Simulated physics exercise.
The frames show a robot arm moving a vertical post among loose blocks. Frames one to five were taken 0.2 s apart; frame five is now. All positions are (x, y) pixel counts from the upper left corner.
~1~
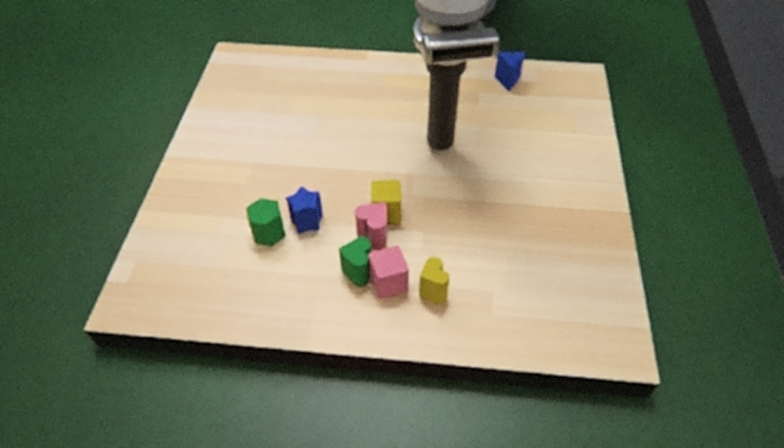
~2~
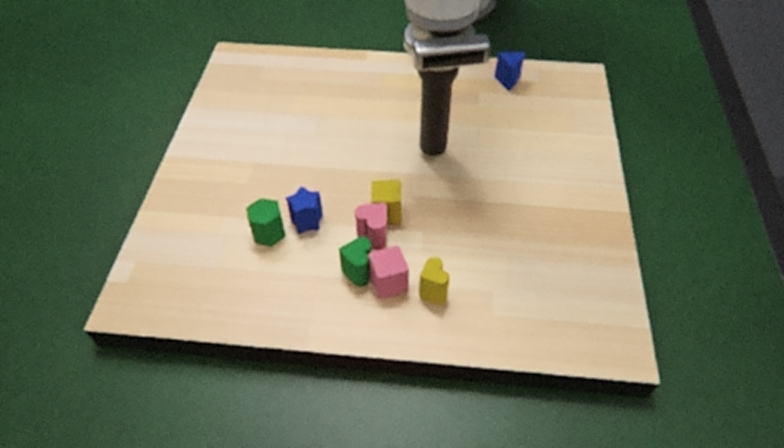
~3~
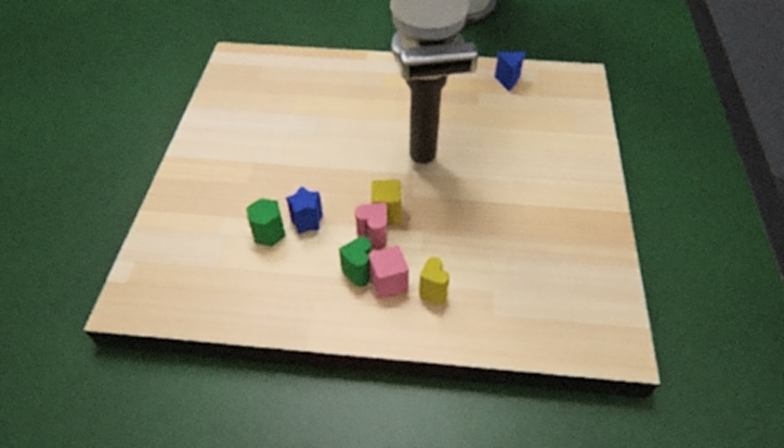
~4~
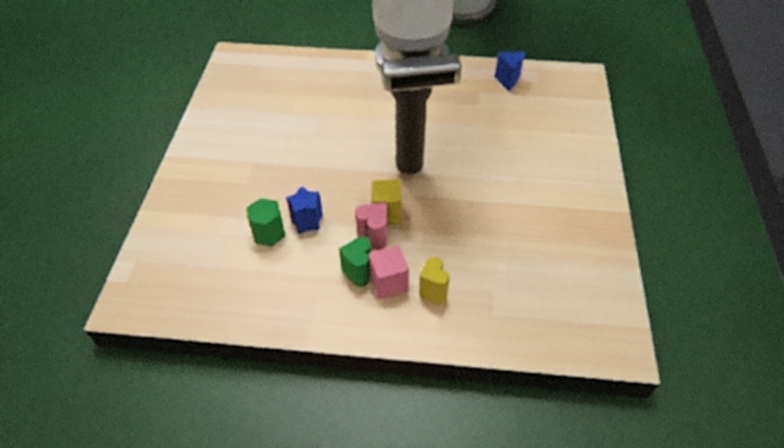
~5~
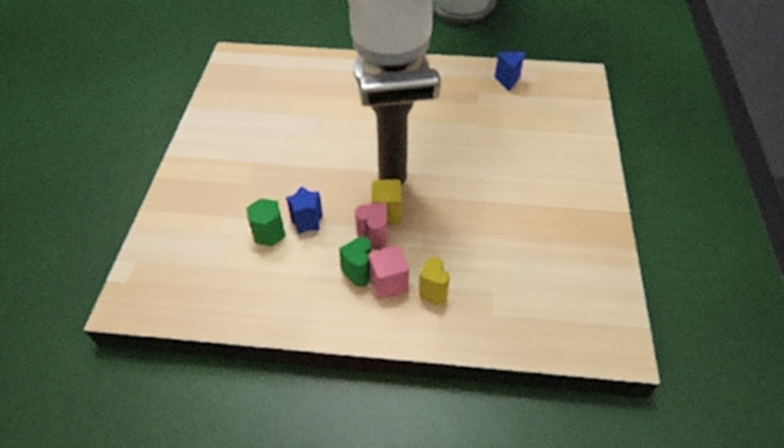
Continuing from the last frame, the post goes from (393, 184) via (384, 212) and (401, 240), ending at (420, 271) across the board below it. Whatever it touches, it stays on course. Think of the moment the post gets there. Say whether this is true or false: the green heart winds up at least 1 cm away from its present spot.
True.
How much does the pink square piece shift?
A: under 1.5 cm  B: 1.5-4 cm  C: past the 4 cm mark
Option C.
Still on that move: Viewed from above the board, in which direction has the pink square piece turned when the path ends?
Against the clock.
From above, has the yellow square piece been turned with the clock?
I believe so.
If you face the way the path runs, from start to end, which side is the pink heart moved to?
To the right.
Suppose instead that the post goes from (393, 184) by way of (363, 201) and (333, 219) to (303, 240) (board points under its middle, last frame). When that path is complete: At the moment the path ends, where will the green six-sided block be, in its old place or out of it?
The green six-sided block is moved.
The first path, step by step. One third of the way, post at (384, 206); green heart at (351, 261), turned 15° clockwise; pink heart at (367, 236); yellow square piece at (382, 213).
Two thirds of the way, post at (402, 235); green heart at (331, 276), turned 30° clockwise; pink heart at (361, 257), turned 40° clockwise; yellow square piece at (390, 244), turned 40° clockwise; pink square piece at (387, 275), turned 35° anticlockwise.
At the end, post at (421, 265); green heart at (324, 279), turned 30° clockwise; pink heart at (361, 266), turned 75° clockwise; yellow square piece at (395, 272), turned 80° clockwise; pink square piece at (374, 301), turned 40° anticlockwise; yellow heart at (437, 274).
